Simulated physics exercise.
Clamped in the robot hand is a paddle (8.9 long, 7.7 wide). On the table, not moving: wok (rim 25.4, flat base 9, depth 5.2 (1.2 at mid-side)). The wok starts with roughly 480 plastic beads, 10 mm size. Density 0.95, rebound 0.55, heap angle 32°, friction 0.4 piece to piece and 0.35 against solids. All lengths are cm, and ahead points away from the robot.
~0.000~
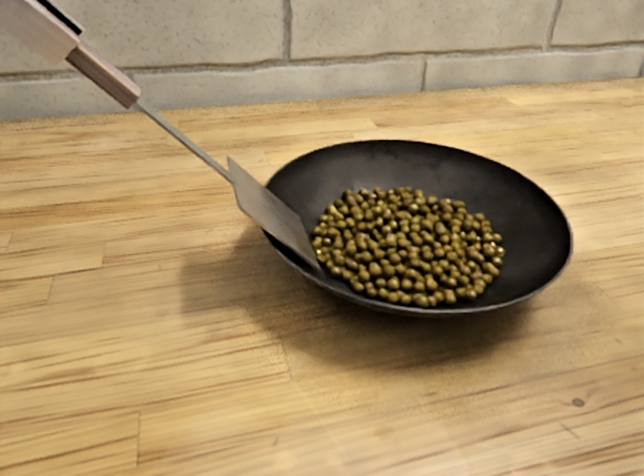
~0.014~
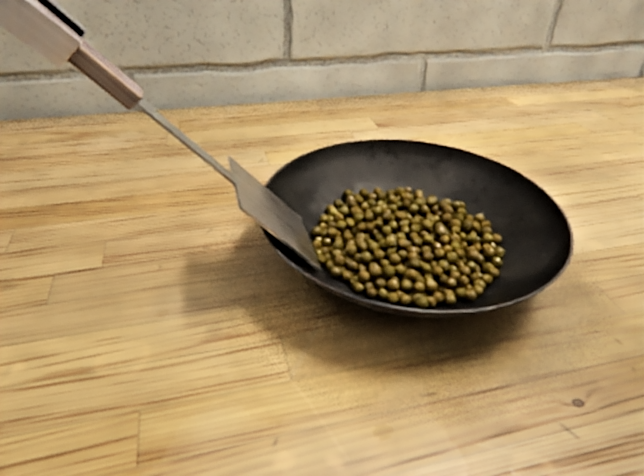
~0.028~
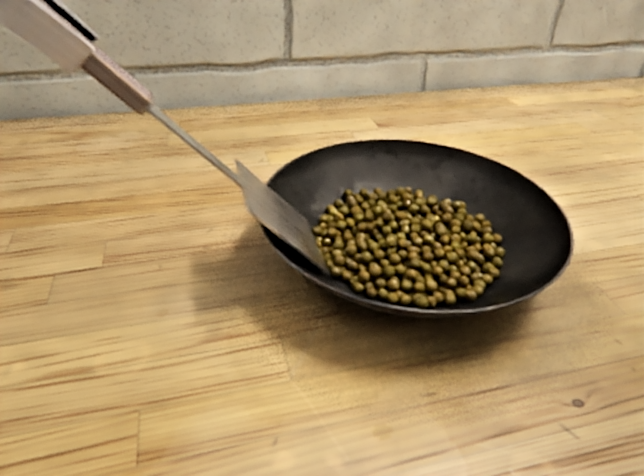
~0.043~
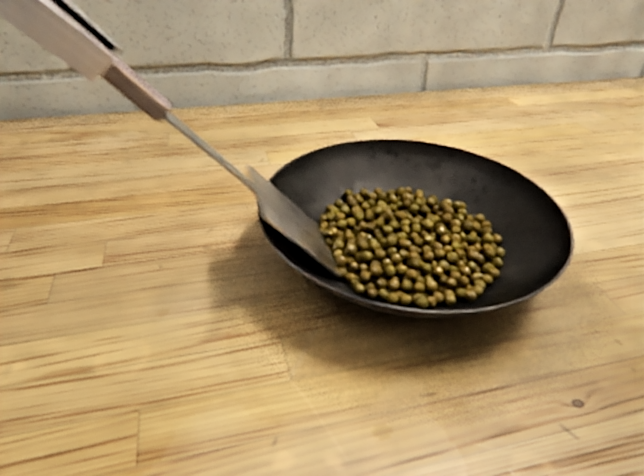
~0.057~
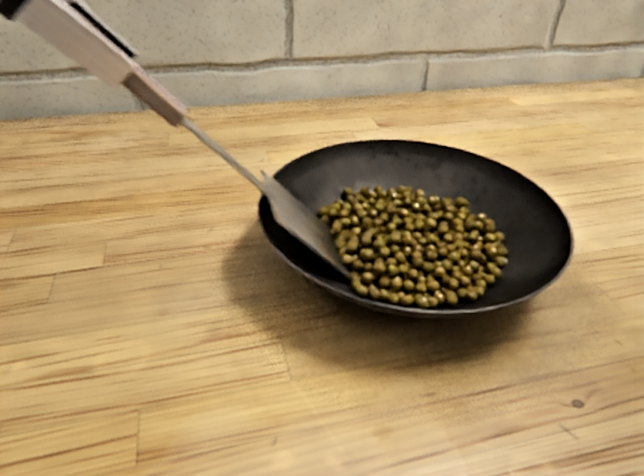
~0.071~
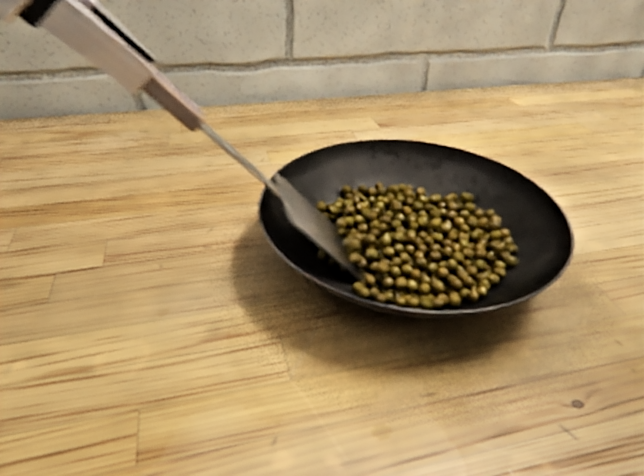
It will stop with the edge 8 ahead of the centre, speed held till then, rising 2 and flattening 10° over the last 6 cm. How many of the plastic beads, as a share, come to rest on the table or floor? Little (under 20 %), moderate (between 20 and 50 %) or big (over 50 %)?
On the table or floor the share is little, under 20 %.
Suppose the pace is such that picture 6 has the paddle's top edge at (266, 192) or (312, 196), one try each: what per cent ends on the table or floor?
About 5 and 30 per cent.
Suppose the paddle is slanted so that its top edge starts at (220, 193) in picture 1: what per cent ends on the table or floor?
About 10 per cent.
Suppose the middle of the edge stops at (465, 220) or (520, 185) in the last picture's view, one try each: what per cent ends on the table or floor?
Some 0 and 35 per cent.
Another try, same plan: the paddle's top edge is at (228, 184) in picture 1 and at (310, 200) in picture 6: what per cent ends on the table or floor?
About 35 per cent.
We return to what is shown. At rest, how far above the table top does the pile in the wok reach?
About 5.5 cm.
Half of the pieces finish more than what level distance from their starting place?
Roughly 5 cm.
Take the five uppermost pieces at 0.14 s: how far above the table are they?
About 4 cm.
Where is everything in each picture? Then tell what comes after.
The paddle top edge at (232, 179), sloping 49°; upper third of the load around (406, 232), from x 315 to 500, top at y 190; 481 in the wok, in the first picture.
The paddle top edge at (234, 180), sloping 49°; upper third of the load around (406, 232), from x 315 to 500, top at y 190, in the second picture.
The paddle top edge at (242, 184), sloping 49°; upper third of the load around (406, 232), from x 315 to 500, top at y 190, in the third picture.
The paddle top edge at (255, 189), sloping 49°; upper third of the load around (407, 232), from x 320 to 500, top at y 190, in the fourth picture.
The paddle top edge at (269, 193), sloping 49°; upper third of the load around (408, 231), from x 320 to 500, top at y 190, in the fifth picture.
The paddle top edge at (282, 195), sloping 49°; upper third of the load around (419, 230), from x 320 to 510, top at y 185; 481 in the wok, in the sixth picture.
After 0.14 s, sloping 49°, highest piece 4 above the table; 481 in the wok.
After 0.20 s, sloping 45°, highest piece 6 above the table; 481 in the wok.
After 0.43 s, sloping 39°, highest piece 6 above the table; 419 in the wok, 52 on the table or floor, 10 on the blade or in flight.
After 1.48 s, sloping 39°, highest piece 5 above the table; 416 in the wok, 65 on the table or floor.
In the end, 416 in the wok, 65 on the table or floor. That is 14 % on the table or floor.
